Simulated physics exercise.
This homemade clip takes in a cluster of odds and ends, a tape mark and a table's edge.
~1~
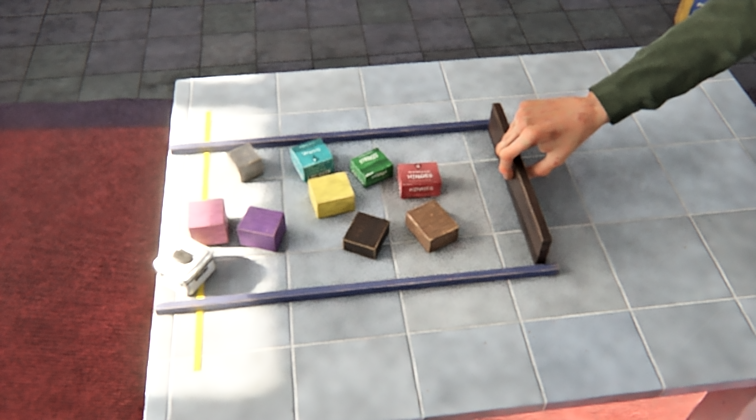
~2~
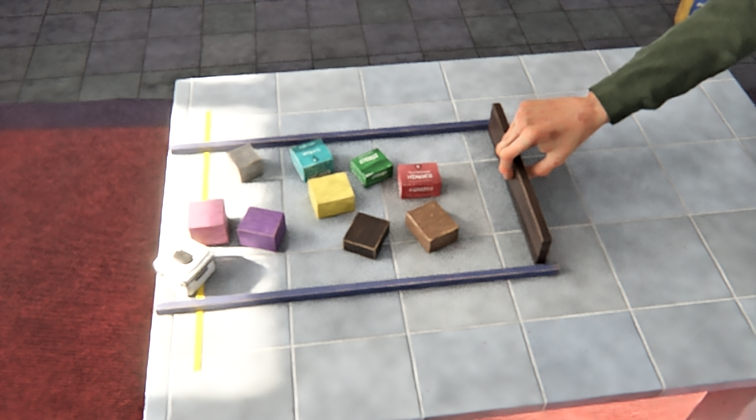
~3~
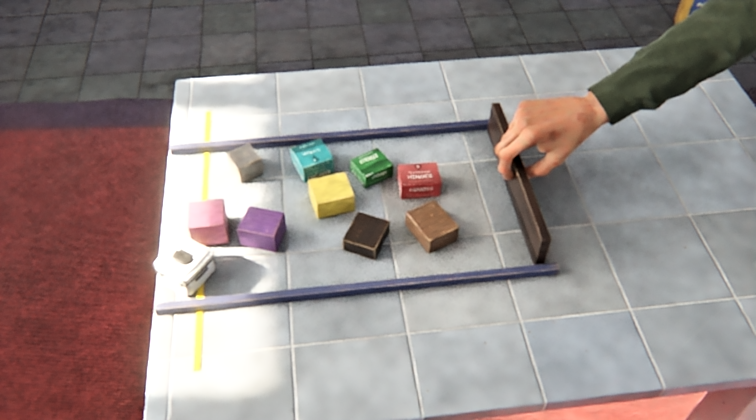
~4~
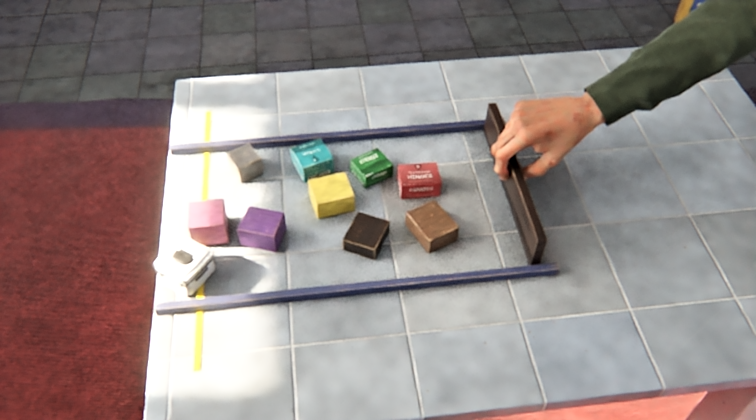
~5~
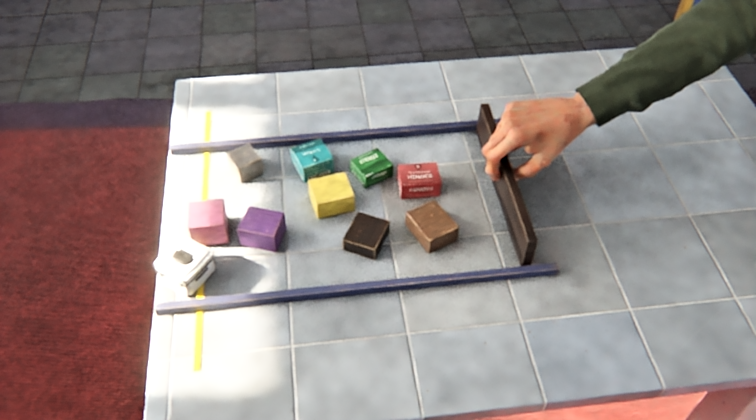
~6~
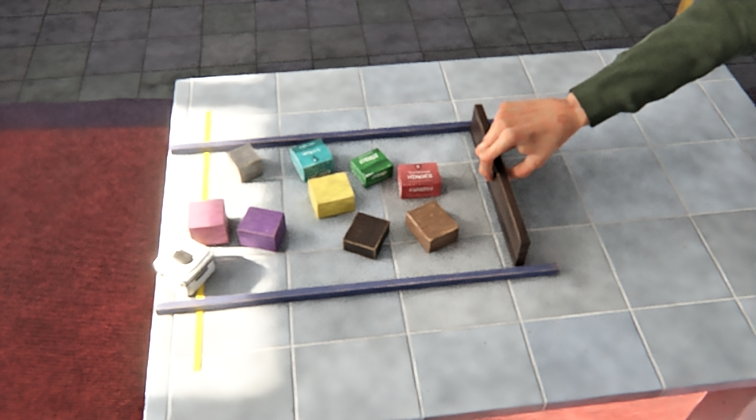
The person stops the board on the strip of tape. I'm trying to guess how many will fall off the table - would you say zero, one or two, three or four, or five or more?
Going by the pictures, five or more pieces get pushed right off.
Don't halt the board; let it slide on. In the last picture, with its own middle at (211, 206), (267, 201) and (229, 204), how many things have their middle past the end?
Going through the three positions, you'd get 7, 1 and 4.
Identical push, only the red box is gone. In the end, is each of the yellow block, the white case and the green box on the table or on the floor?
Yellow block - safe; white case - gone; green box - safe.
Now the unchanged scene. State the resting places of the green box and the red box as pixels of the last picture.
Final positions: Near (187, 178); near (182, 204).
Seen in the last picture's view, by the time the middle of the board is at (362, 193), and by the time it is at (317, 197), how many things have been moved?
The number moved is 6 and then 9.
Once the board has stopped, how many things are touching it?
It's 3 of them.
Soon after, none off yet; white case at rest near (186, 266); pink block at rest near (208, 222); grey block at rest near (245, 163).
In the end, the number that fall off is five or more; gone, black block, yellow block, turquoise box, purple block, grey block, pink block and white case.
